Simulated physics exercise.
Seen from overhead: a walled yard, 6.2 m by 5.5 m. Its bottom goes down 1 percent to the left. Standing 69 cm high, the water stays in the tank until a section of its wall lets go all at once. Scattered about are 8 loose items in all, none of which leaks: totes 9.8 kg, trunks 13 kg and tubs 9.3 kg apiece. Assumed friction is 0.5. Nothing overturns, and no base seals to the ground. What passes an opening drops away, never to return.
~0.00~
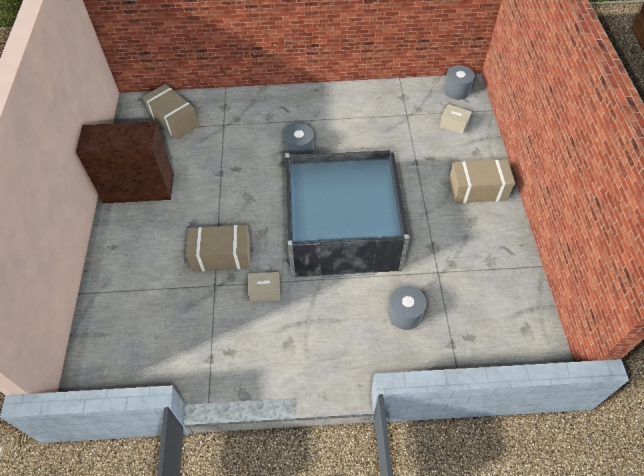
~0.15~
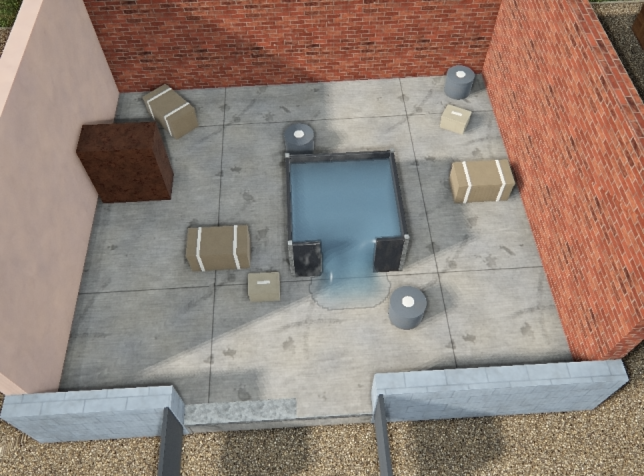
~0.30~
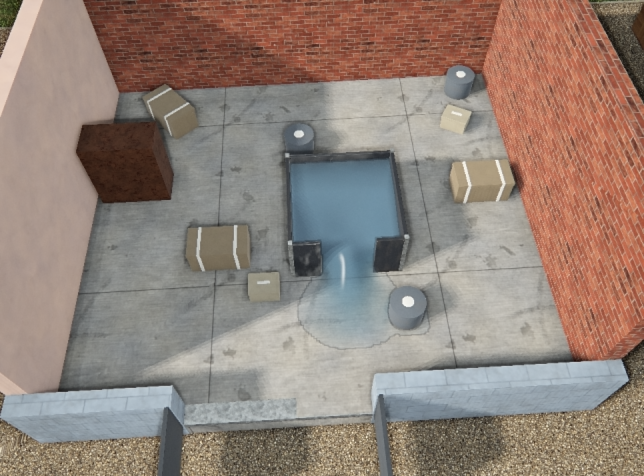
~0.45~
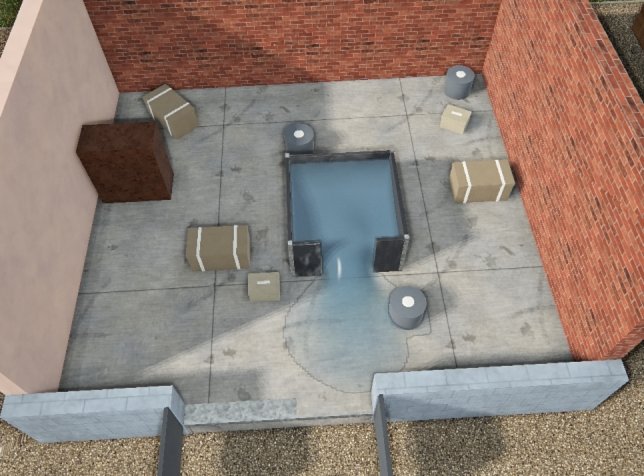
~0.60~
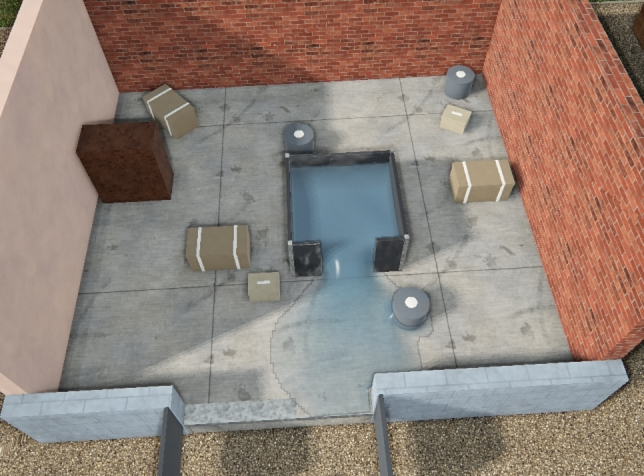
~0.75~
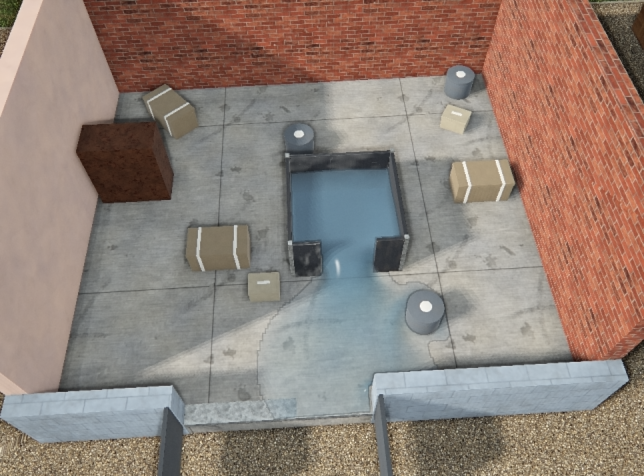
In a walled yard, water pours from an opened tank and nudges a grey tub right.
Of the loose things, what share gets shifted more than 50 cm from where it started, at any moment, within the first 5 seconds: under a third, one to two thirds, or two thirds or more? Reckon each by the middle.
Under a third.
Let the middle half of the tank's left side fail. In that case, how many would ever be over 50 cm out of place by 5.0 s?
That gives 1 of them.
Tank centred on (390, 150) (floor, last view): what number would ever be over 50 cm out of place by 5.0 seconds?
That would give 1.
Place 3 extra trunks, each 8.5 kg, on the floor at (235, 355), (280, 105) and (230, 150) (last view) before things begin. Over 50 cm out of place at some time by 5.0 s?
Above, below, below.
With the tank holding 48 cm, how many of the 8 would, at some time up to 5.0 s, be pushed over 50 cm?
That would make 1 of them.
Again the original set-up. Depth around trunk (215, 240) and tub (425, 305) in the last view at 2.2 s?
About 0 and 5 cm.
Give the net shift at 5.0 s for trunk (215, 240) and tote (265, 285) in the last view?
The first is off by 0 cm, the second by 0 cm.
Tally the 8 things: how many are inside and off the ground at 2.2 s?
The count is 0.
After 1.1 s 1 of 8 are over 50 cm from their spots; 0 afloat.
After 2.2 s 1 of 8 are over 50 cm from their spots; 0 afloat.
After 3.5 s 1 of 8 are over 50 cm from their spots; 0 afloat.
After 5.0 s 2 of 8 are over 50 cm from their spots, and 2 have been at some point; 0 afloat.
